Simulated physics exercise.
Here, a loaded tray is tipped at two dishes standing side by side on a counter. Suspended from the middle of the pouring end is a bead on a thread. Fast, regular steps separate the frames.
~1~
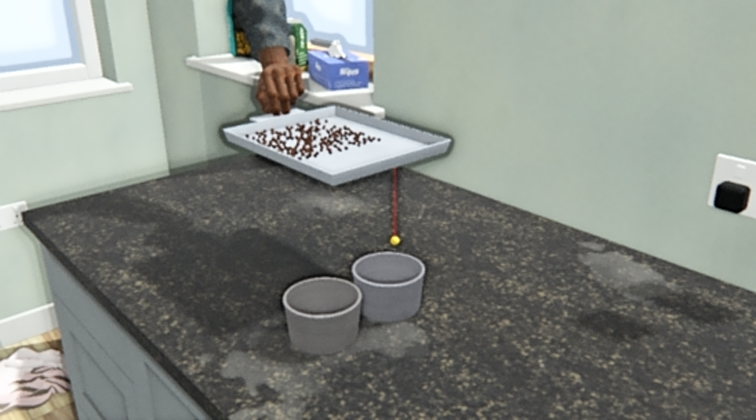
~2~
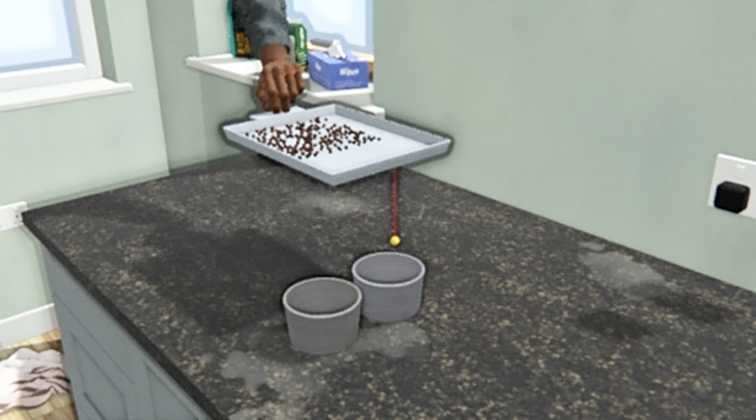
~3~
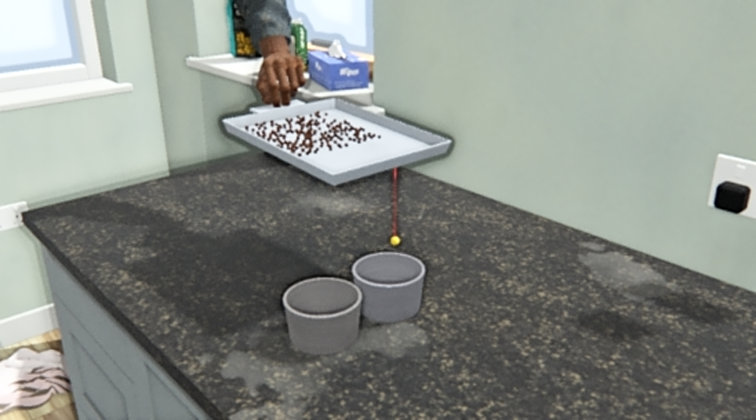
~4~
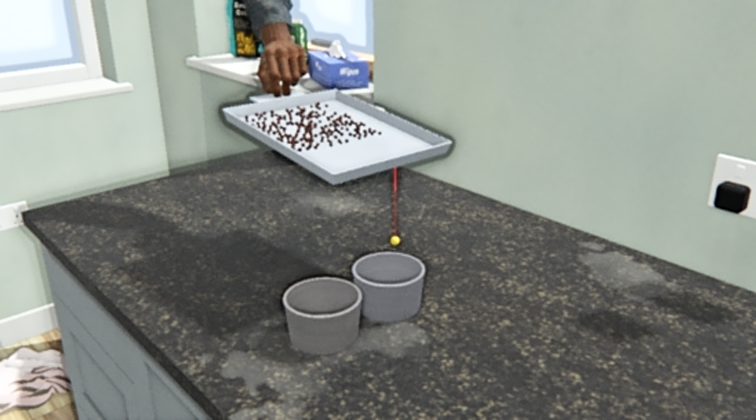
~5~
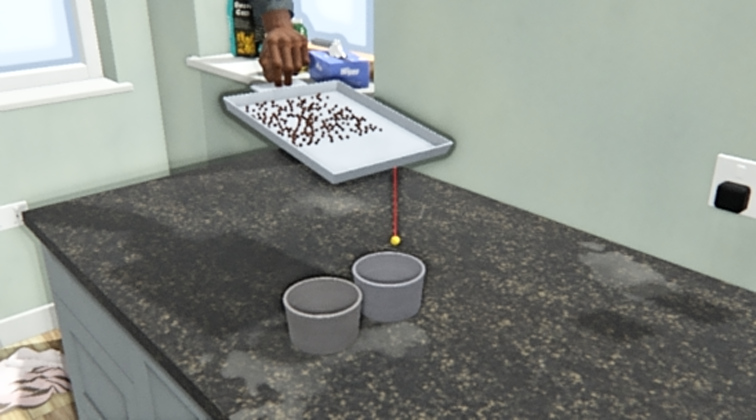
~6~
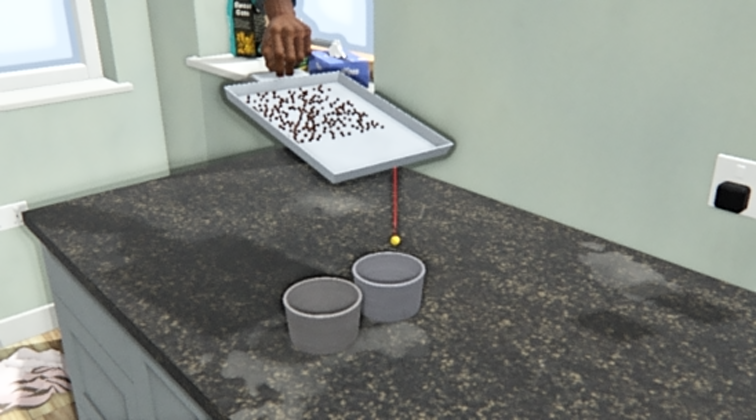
At first, a hand holds a pale tray of small dark reddish-brown berries level above two grey dishes on a speckled counter, a yellow bead hanging on a red thread from its near end. The hand then gradually raises the far end, tilting the tray slightly, while the berries stay bunched toward the back and the dishes remain still.
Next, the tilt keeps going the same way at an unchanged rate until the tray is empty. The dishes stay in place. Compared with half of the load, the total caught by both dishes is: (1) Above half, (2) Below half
2.
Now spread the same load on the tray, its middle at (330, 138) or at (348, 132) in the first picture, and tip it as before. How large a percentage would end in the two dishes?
Close to 30 and close to 10 per cent.
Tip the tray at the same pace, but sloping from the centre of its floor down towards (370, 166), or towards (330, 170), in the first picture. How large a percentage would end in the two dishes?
First heading 70 %, second heading 10 %.
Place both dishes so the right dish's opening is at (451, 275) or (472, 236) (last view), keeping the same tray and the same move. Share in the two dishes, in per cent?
First placement: Some 10 %; second placement: Some 70 %.
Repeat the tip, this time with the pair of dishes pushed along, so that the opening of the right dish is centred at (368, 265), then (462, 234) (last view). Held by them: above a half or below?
Short of half and then the bulk of it.
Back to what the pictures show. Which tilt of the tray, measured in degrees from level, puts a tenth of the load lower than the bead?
Around 55°, give or take.
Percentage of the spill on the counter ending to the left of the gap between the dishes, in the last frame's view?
Close to 0 %.
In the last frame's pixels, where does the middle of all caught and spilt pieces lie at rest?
Close to (436, 290), more or less.
Shortly afterwards, tray tipped steeply; the bulk on the tray; only a few in the right dish; a little outside both; only a few in the air.
Next, tray tipped right over; near half on the tray; a little in the right dish; a little outside both; near a quarter in the air.
Some moments later, tray tipped past a quarter turn; near a third in the right dish; near two thirds outside both.
In the end, tray tipped past a quarter turn; none at all in the left dish; near a third in the right dish; near two thirds outside both.
